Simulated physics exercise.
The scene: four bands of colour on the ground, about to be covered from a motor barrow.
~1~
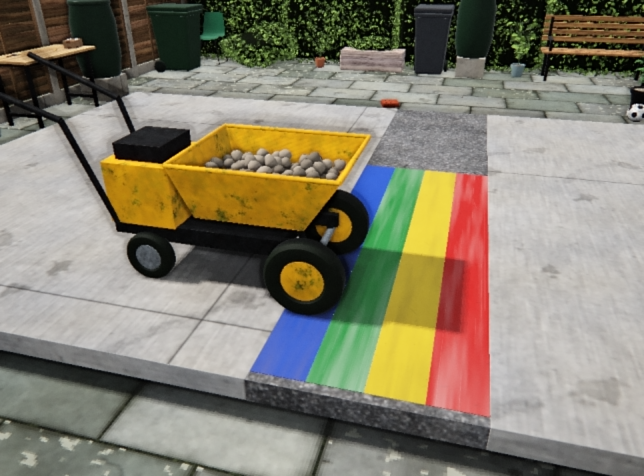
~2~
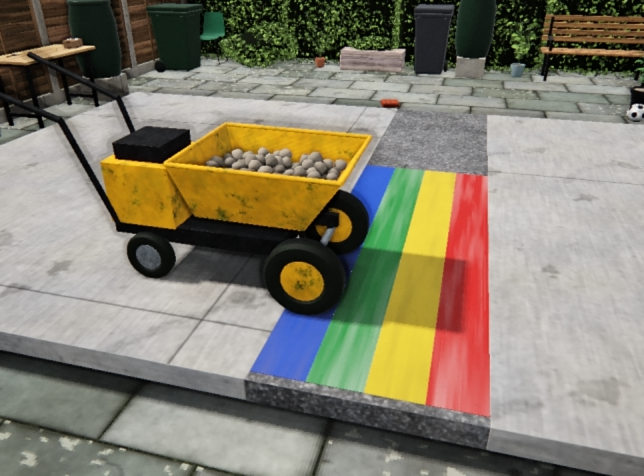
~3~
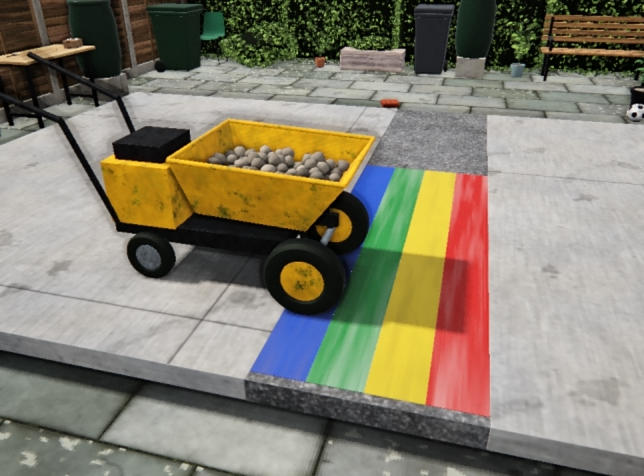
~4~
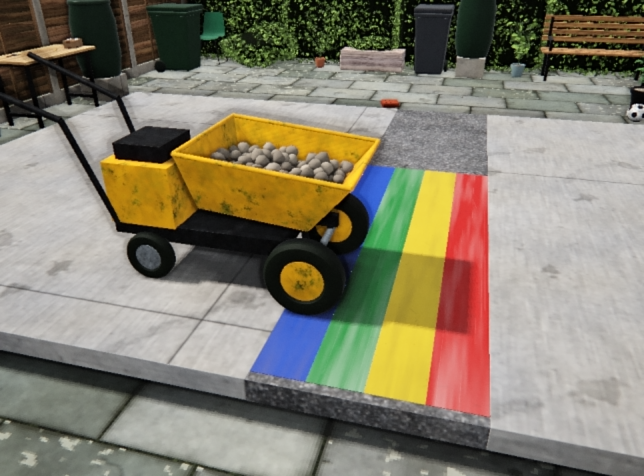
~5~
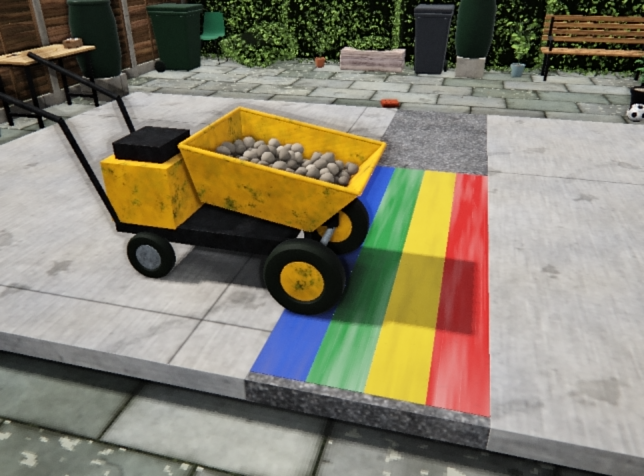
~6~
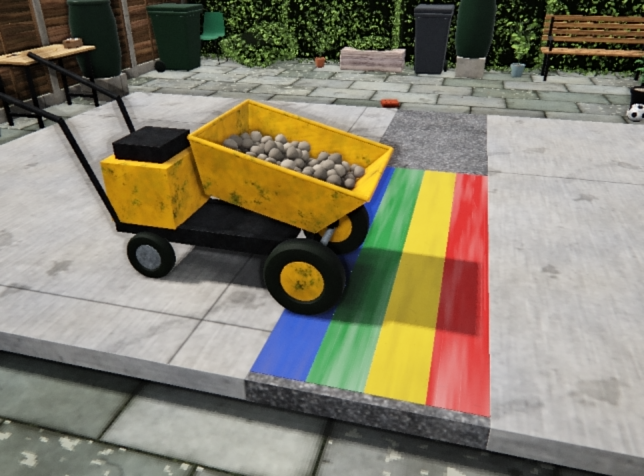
Yellow motor barrow loaded with river pebbles slowly tilting its skip forward to the right beside blue, green, yellow and red strips.
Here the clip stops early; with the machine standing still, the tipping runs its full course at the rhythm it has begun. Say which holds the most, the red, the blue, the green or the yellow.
I would say the red one.
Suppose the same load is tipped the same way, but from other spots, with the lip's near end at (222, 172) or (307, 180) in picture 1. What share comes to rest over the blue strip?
Position 1 near 20 %, position 2 near 0 %.
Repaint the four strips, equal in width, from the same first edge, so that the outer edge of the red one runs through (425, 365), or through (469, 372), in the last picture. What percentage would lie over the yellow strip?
Roughly 0 percent first, then roughly 0 percent.
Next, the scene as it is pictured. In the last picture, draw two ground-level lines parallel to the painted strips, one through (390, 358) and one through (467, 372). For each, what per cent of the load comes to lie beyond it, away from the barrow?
Result, first then second: 90 %, 40 %.
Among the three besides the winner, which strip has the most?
Number two is the yellow strip.
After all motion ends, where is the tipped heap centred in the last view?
(471, 295).
Just after the last frame, skip tipped steeply; every one in the skip.
A moment on, skip tipped right over; the larger part in the skip; just a few over the yellow strip; roughly a quarter over the red strip.
Further on, skip tipped right over; about a tenth in the skip; about a tenth over the yellow strip; roughly half over the red strip; roughly a quarter off the paint.
When it is over, skip tipped right over; about a tenth in the skip; not one over the blue strip; not one over the green strip; about a tenth over the yellow strip; roughly half over the red strip; roughly a quarter off the paint.
